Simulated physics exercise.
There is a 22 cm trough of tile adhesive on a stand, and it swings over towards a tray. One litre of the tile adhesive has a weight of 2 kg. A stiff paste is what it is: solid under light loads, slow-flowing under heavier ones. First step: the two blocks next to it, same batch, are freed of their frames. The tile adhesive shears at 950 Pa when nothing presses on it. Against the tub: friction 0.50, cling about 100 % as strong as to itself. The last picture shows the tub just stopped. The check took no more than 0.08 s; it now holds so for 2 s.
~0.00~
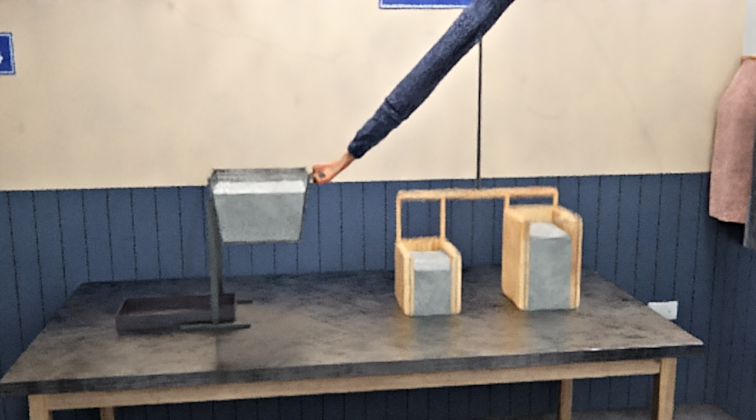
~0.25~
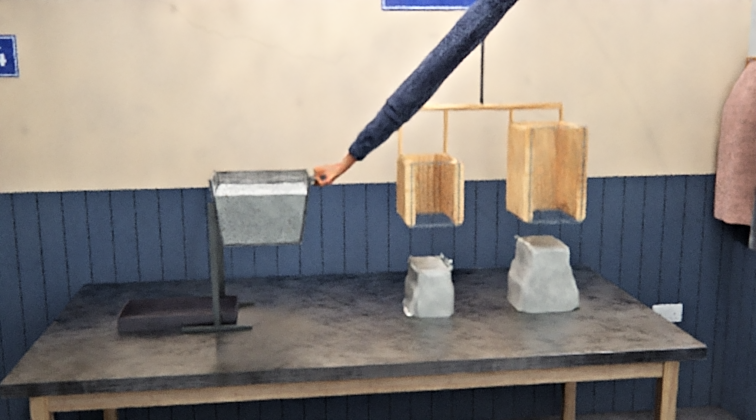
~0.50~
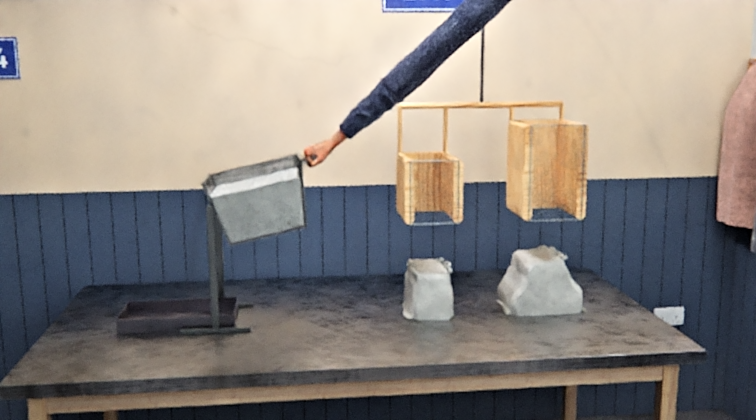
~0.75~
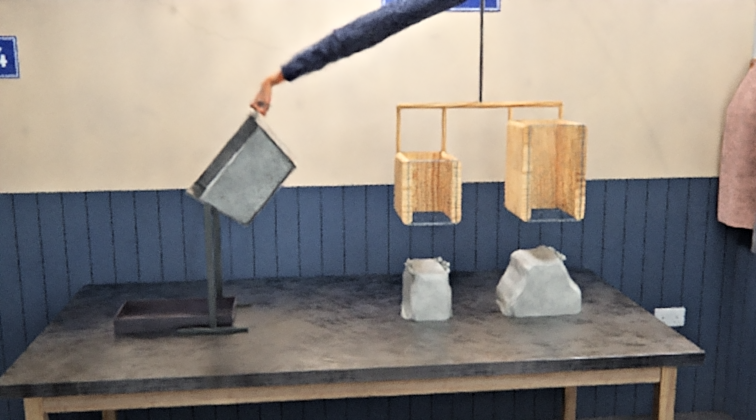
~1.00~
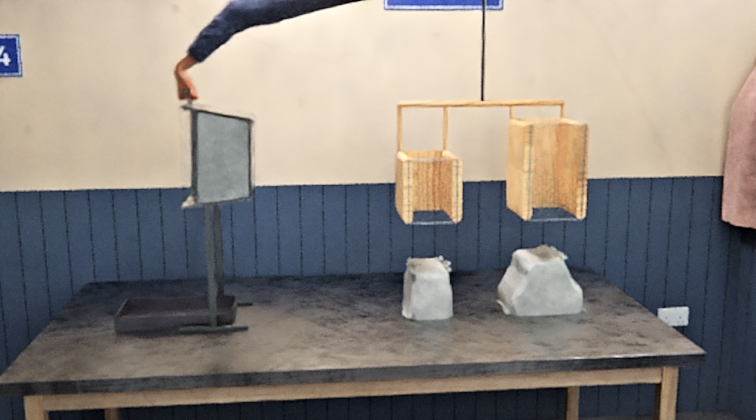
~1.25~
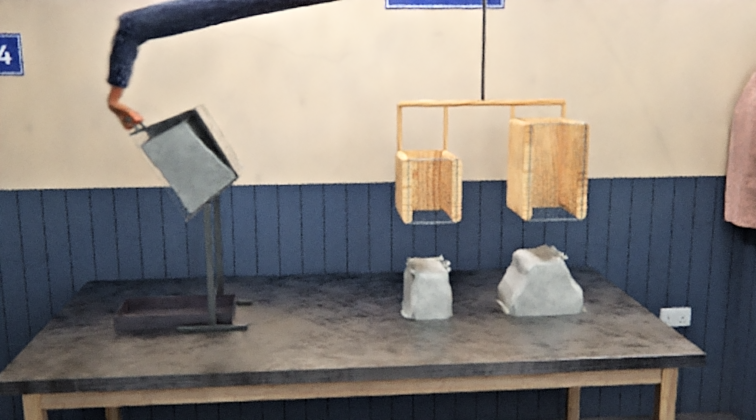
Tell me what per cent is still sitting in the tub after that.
Roughly 4 % is still there.
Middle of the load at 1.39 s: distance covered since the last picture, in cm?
Shift: Some 14 cm.
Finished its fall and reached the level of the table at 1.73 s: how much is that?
95 %.
By 1.39 s, the tub is at 120 degrees and holds 41 %.
By 1.56 s, the tub is at 120 degrees and holds 4 %.
By 1.73 s, the tub is at 120 degrees and holds 4 %.
By 1.90 s, the tub is at 120 degrees and holds 4 %.
By 3.25 s, at the end, the tub is at 120 degrees and holds 4 %.
